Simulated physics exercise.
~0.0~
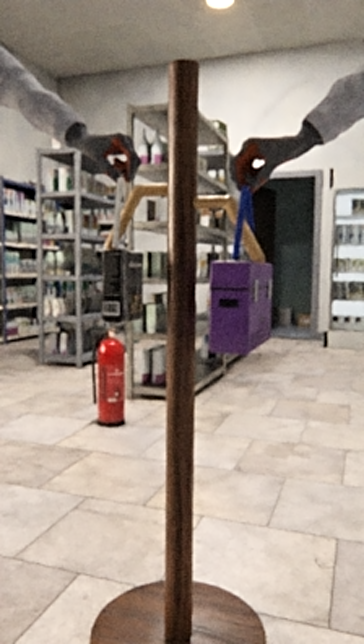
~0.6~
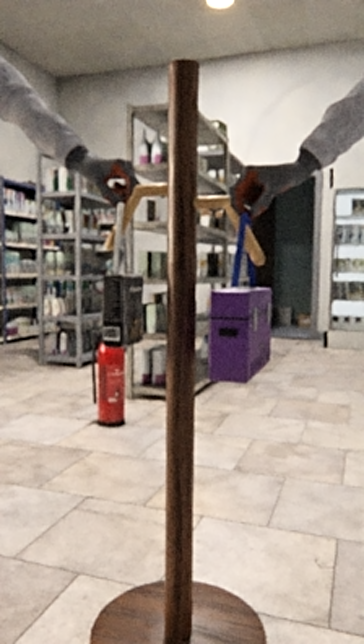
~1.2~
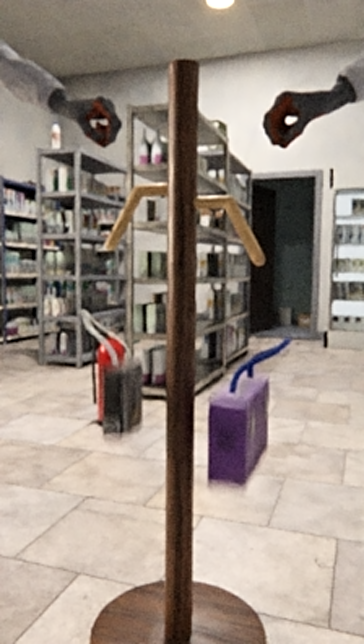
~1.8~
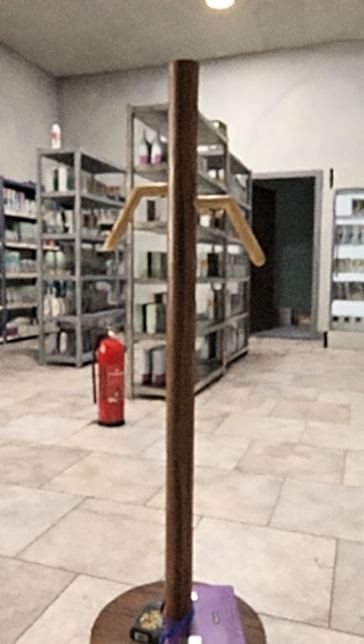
The clip opens on a dark wooden post with two downward-sloping pegs, standing in a room of stocked shelves with a red fire extinguisher behind it. Two hands, one from each side, hold a black pouch on the left and a purple case on the right by their loops near the pegs. The hands lower both items slightly, still upright. Then they let go and draw back, and the pouch and case fall below the bare pegs with their loops trailing. At the end, both lie on their sides at the foot of the post, the hands gone from view.
